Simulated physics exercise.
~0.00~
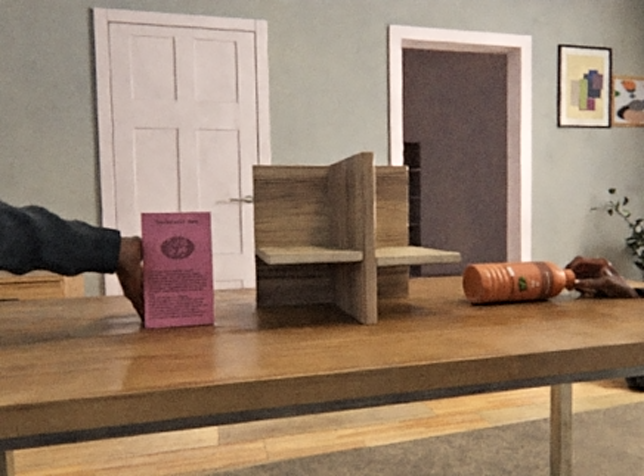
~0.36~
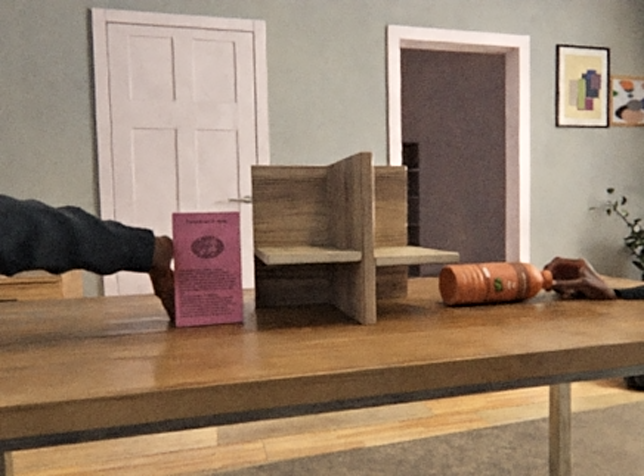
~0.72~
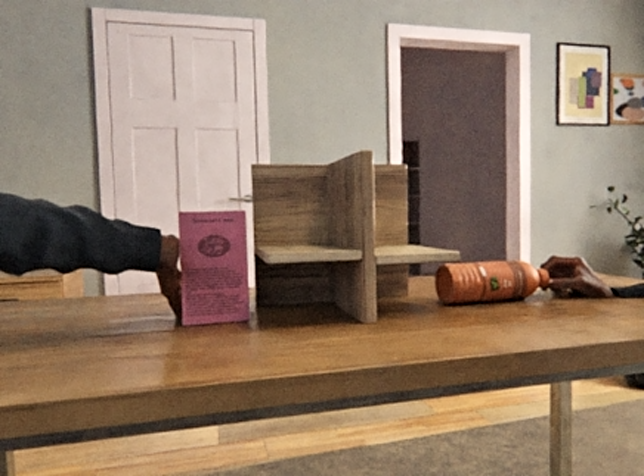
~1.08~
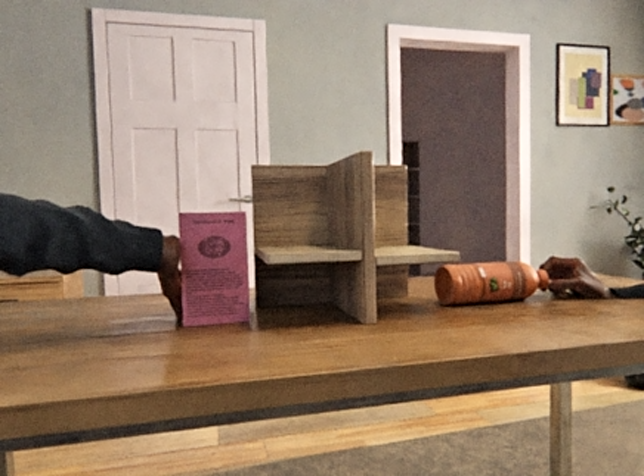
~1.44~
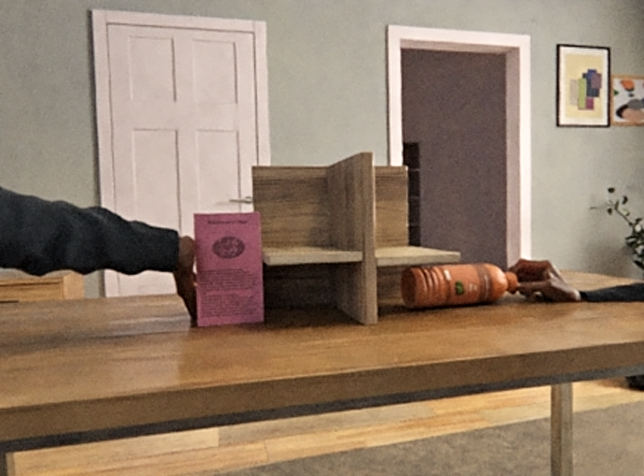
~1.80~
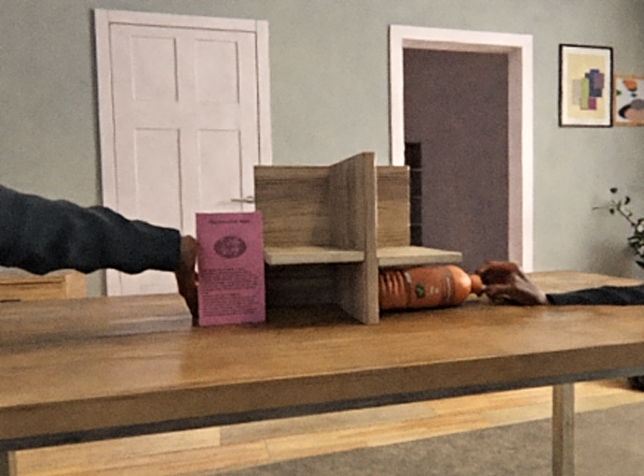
We see two hands push a standing pink packet from the left and an orange bottle lying on its side from the right toward a wooden shelf on a table; the packet stops at the shelf's edge, while the bottle slides in under the right ledge.
